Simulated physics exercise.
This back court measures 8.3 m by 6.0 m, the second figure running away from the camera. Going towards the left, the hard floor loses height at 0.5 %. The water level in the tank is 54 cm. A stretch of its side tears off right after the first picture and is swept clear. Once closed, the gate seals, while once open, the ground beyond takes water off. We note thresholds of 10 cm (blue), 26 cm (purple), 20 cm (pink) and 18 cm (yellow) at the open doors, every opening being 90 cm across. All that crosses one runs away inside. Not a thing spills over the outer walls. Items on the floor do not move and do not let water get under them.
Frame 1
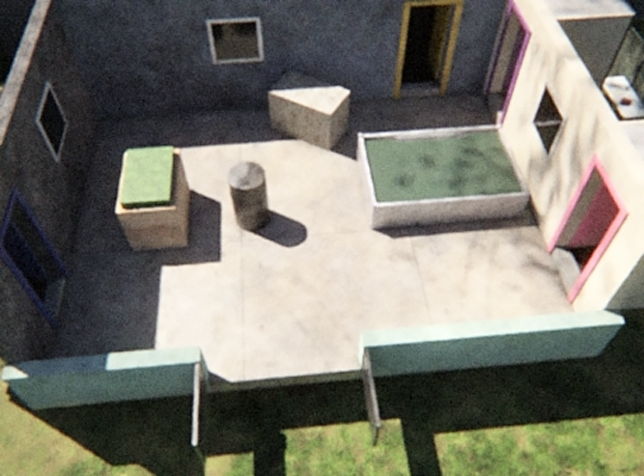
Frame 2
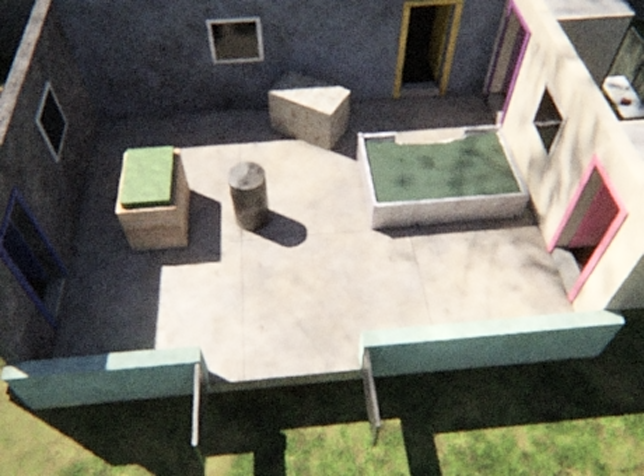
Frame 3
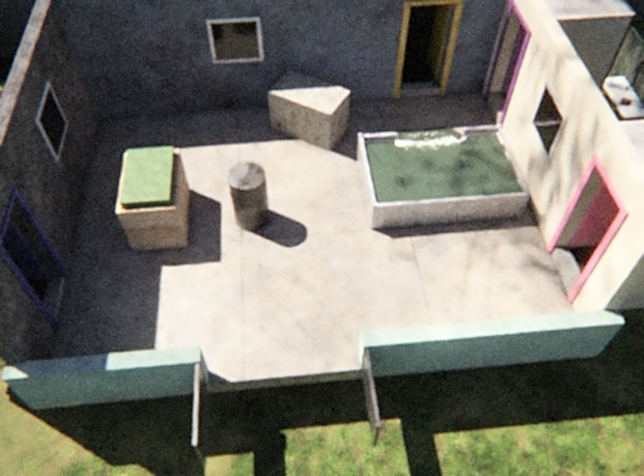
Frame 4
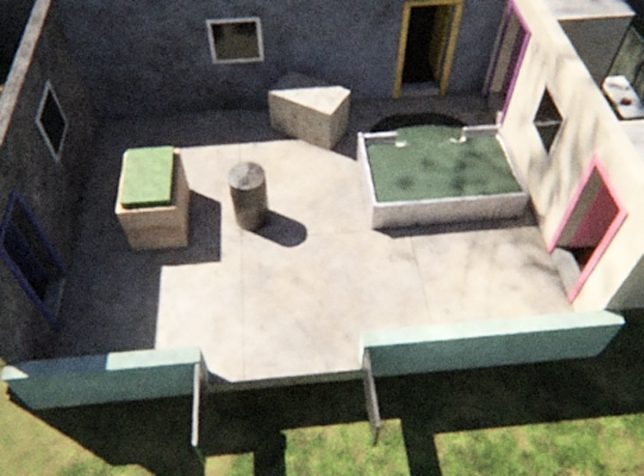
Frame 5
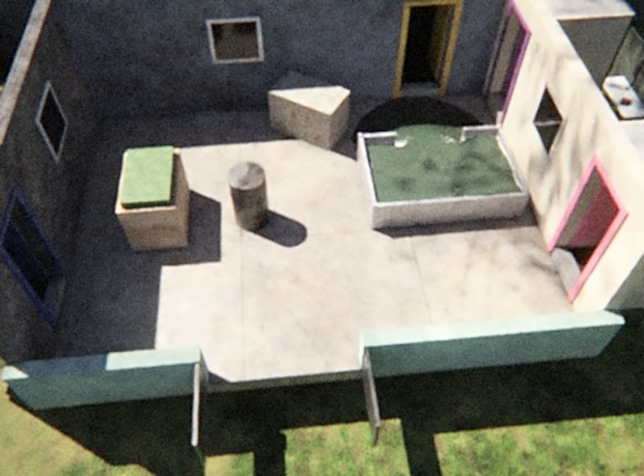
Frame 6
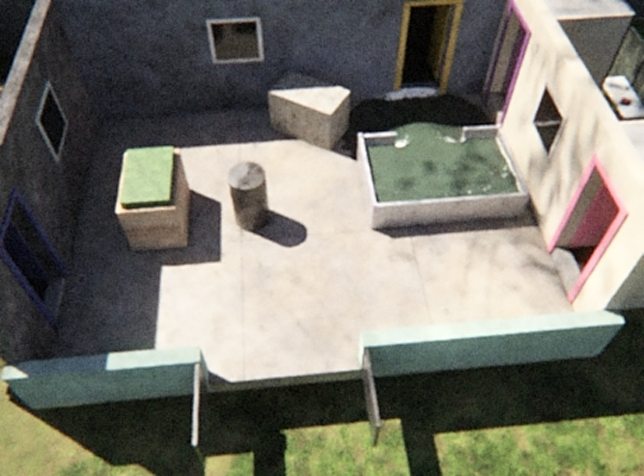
The clip opens on a walled courtyard with a still, green-looking tank at right, near blocks and a short cylinder. A gap appears in the tank's far side, its surface ripples there, and a dark patch of water emerges behind it, spreading across the floor toward the back wall and leftward.
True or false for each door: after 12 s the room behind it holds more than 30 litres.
Blue door: False; purple door: False; pink door: False; yellow door: True.
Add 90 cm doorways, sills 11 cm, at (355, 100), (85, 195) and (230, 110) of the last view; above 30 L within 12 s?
Per doorway, in order: Sufficient / insufficient / insufficient.
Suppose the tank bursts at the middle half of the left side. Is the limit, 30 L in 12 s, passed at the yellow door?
At the yellow door the limit is not exceeded.
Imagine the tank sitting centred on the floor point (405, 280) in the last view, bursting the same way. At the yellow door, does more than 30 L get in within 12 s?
Against the limit, the yellow door gets no more than that.
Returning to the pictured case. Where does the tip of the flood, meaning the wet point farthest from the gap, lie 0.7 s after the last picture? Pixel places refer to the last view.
Point: Roughly (310, 106).
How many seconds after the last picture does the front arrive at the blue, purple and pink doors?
Blue not in the 12 s, purple 0.1 s, pink 2.6 s.
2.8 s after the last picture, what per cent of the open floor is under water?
20 %.
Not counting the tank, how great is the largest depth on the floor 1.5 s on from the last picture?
Around 48 centimetres deep.
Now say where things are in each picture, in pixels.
The first frame shows the tank at (440, 167) is whole and still, 54 cm deep.
In the second frame, water pours out on the tank's far side and has run 0.7 m, to a hidden place; typically 5 cm deep outside, 54 cm at the tank's back.
In the third frame, the front is at a hidden place, 0.9 m from the gap on the tank's far side; 0.9 m2 of floor is under water; 54 cm left at the back of the tank.
In the fourth frame, the front is at (433, 114), 1.3 m from the gap on the tank's far side; 2.0 m2 of floor is under water; 54 cm left at the back of the tank.
In the fifth frame, the front is at (398, 100), 1.8 m from the gap on the tank's far side; 3.2 m2 of floor is under water; 49 cm left at the back of the tank.
In the sixth frame, water pours out on the tank's far side and has run 2.0 m, to (448, 95); typically 6 cm deep outside, 46 cm at the tank's back.
Then, 0.7 s after the last picture water covers 10 % of the floor and is deepest (36 cm) near (392, 101); blue door not reached, purple door 4 cm at the sill, 0 L in, pink door not reached, yellow door 36 cm at the sill, 49 L in.
Then, 1.5 s after the last picture water covers 15 % of the floor and is deepest (48 cm) near (302, 107); blue door not reached, purple door 19 cm at the sill, 0 L in, pink door not reached, yellow door 32 cm at the sill, 118 L in.
Then, 2.8 s after the last picture water covers 20 % of the floor and is deepest (33 cm) near (376, 102); blue door not reached, purple door 18 cm at the sill, 0 L in, pink door 3 cm at the sill, 0 L in, yellow door 24 cm at the sill, 163 L in.
Then, 6.3 s after the last picture water covers 50 % of the floor and is deepest (19 cm) near (377, 107); blue door not reached, purple door 14 cm at the sill, 0 L in, pink door 3 cm at the sill, 0 L in, yellow door 17 cm at the sill, 195 L in.
Then, 11.3 s after the last picture water covers 80 % of the floor and is deepest (14 cm) near (475, 100); blue door not reached, purple door 12 cm at the sill, 0 L in, pink door 2 cm at the sill, 0 L in, yellow door 13 cm at the sill, 196 L in.
